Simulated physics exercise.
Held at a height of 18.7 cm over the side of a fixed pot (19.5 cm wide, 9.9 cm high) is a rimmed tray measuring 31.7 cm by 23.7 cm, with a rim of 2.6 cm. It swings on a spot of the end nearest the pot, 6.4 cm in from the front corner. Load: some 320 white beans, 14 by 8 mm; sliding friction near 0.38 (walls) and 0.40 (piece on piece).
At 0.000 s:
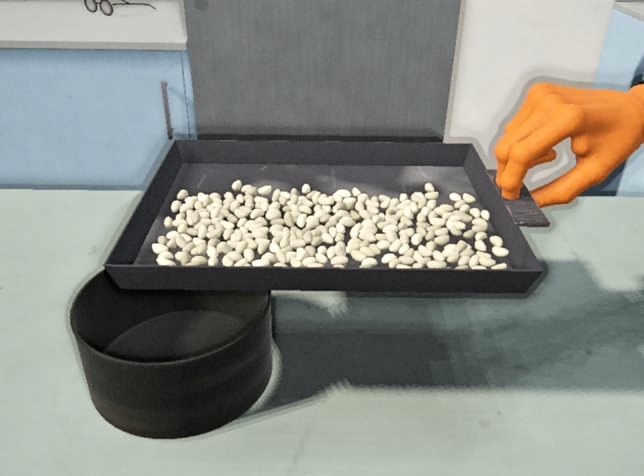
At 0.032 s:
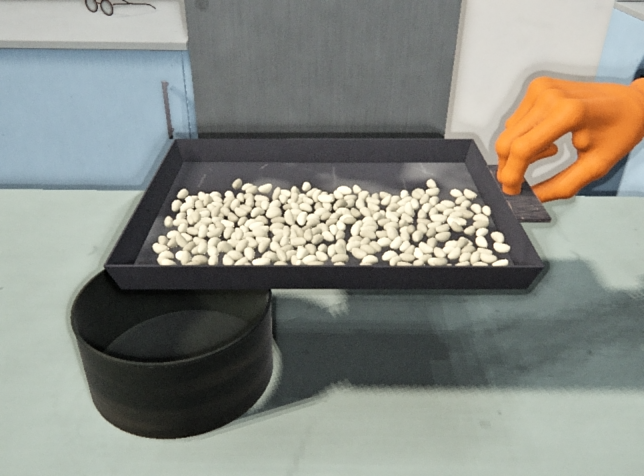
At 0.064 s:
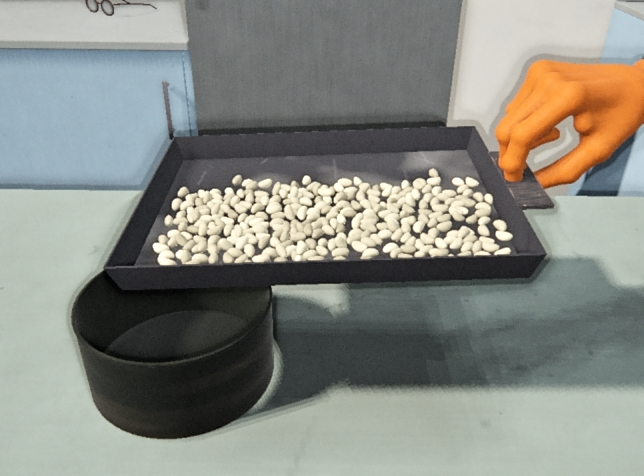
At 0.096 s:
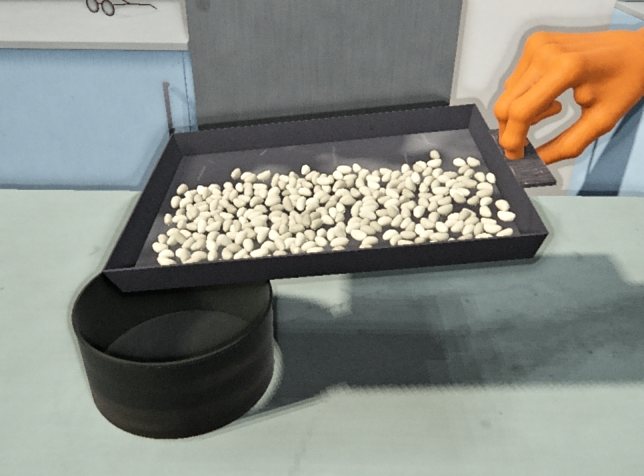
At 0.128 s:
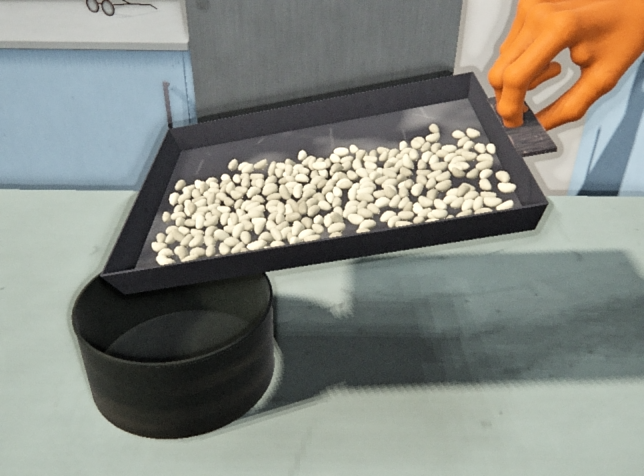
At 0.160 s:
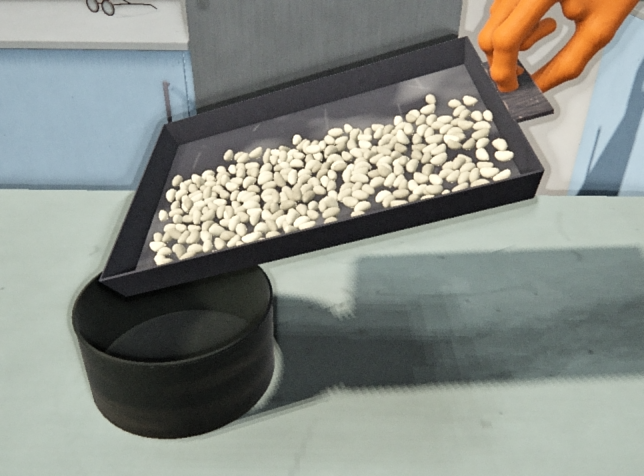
A black tray of white beans tilts as an orange hand raises its right end.
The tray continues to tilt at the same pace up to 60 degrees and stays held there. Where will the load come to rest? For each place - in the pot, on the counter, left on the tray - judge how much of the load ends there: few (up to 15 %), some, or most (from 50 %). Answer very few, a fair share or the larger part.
Pot: Very few; counter: The larger part; left on the tray: A fair share.
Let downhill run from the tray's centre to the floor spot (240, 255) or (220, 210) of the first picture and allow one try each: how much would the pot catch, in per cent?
About 0 per cent on the first try and 15 per cent on the second.
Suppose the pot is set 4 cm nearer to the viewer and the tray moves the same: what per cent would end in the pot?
In that setup it would come to near 20 per cent.
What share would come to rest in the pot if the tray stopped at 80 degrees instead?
About 5 in a hundred would end up in the pot.
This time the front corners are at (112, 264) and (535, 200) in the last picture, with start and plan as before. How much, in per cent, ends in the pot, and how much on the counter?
Per cent by place - pot 15, counter 45.
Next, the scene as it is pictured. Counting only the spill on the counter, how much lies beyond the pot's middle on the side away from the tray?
Roughly 100 percent of the spill.
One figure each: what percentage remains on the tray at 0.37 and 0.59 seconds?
The figures go 100 and then 65.
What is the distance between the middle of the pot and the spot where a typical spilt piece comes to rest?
About 22 centimetres.
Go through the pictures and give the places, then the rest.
Tray tilt 0 degrees, front corners at (116, 260) and (531, 265); middle of the pieces at (323, 230); pot at (173, 297), in the first picture.
Tray tilt 1 degrees, front corners at (116, 261) and (532, 261); middle of the pieces at (324, 228), in the second picture.
Tray tilt 3 degrees, front corners at (115, 262) and (534, 249), lowest corner left front; middle of the pieces at (324, 222), in the third picture.
Tray tilt 7 degrees, front corners at (114, 265) and (535, 229), lowest corner left front; middle of the pieces at (323, 212), in the fourth picture.
Tray tilt 13 degrees, front corners at (112, 269) and (535, 199), lowest corner left front; middle of the pieces at (320, 198), in the fifth picture.
Tray tilt 19 degrees, front corners at (110, 273) and (530, 167), lowest corner left front; middle of the pieces at (315, 182); pot at (175, 297). The tray's pace is about 190 degrees a second, in the sixth picture.
After 0.28 s, tilt 42 degrees; the tray holds 100 %, the pot 0 %.
Then, at 0.37 s, tilt 56 degrees; the tray holds 100 %, the pot 0 %.
After 0.59 s, tilt 60 degrees; the tray holds 65 %, the pot 0 %.
By 2.3 s all is still; pot 10 %, counter 60 %, tray 30 %.
